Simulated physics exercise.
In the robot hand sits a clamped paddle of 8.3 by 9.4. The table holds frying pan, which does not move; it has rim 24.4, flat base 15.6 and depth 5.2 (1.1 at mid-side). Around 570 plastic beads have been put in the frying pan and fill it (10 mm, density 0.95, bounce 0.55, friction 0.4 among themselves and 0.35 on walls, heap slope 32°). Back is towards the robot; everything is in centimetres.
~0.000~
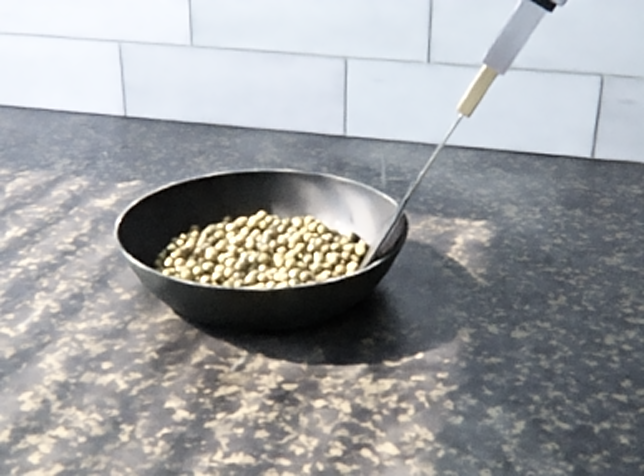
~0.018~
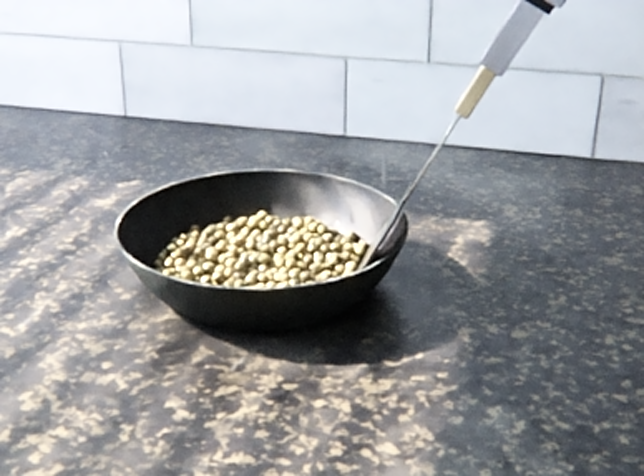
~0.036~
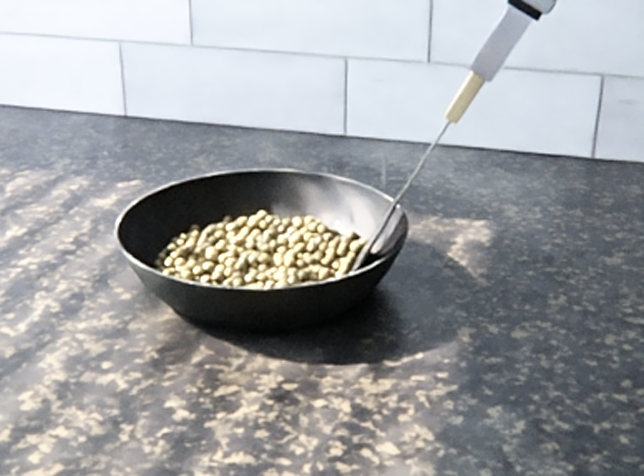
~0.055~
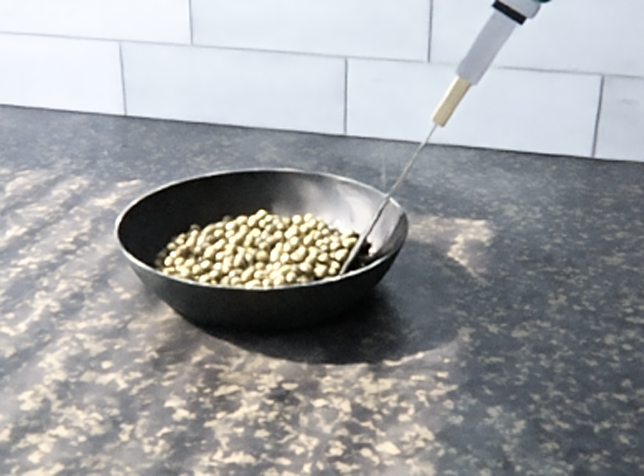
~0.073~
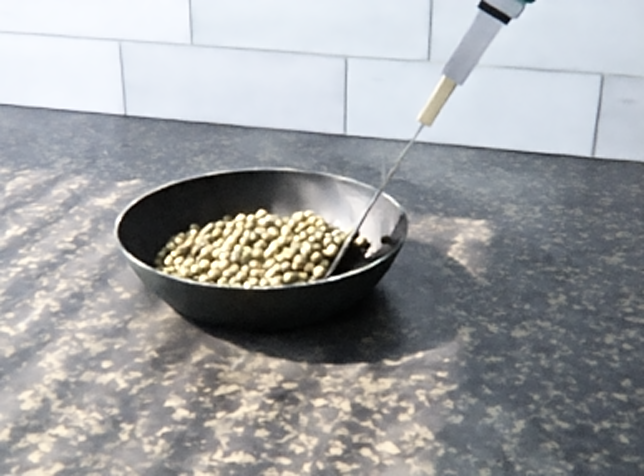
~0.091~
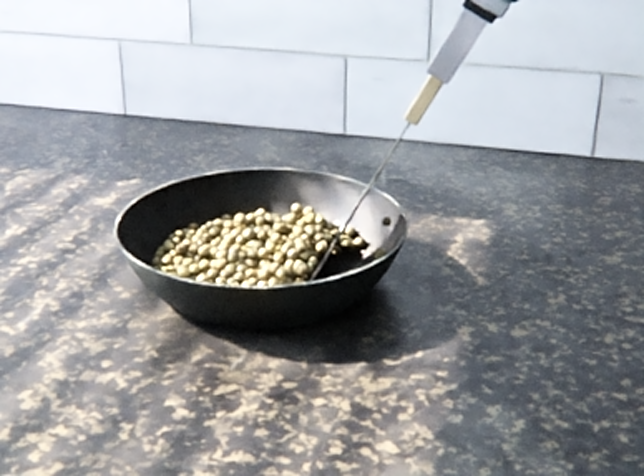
A thin tool pushes pale beads leftward in a black pan, exposing its right side.
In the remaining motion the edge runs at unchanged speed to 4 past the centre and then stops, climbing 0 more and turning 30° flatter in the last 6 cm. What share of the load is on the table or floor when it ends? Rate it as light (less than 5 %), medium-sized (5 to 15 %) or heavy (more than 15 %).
Rated light.
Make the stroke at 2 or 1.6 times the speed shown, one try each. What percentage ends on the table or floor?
Close to 0 and 0 percent respectively.
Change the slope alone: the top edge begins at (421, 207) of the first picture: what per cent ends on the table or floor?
I'd estimate around 0 per cent.
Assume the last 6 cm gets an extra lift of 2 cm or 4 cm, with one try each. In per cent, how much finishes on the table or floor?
Result, in order: Approx. 0 % and 0 %.
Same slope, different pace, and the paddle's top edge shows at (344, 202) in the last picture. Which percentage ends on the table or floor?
That share would be about 0 percent.
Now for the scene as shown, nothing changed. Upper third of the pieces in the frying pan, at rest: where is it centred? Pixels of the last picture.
Around (194, 236).
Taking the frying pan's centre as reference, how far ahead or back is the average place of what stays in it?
Some 4.0 cm ahead of the centre.
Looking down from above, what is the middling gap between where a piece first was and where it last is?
It works out to roughly 3 cm.
By 0.14 s, sloping 59°, highest piece 7 above the table; 567 in the frying pan.
By 0.20 s, sloping 45°, highest piece 7 above the table; 566 in the frying pan, 1 on the blade or in flight.
By 0.42 s, sloping 32°, highest piece 5 above the table; 565 in the frying pan, 2 on the table or floor.
By 1.47 s, sloping 32°, highest piece 5 above the table; 565 in the frying pan, 2 on the table or floor.
Final count, 565 in the frying pan, 2 on the table or floor. That is 0 % on the table or floor.
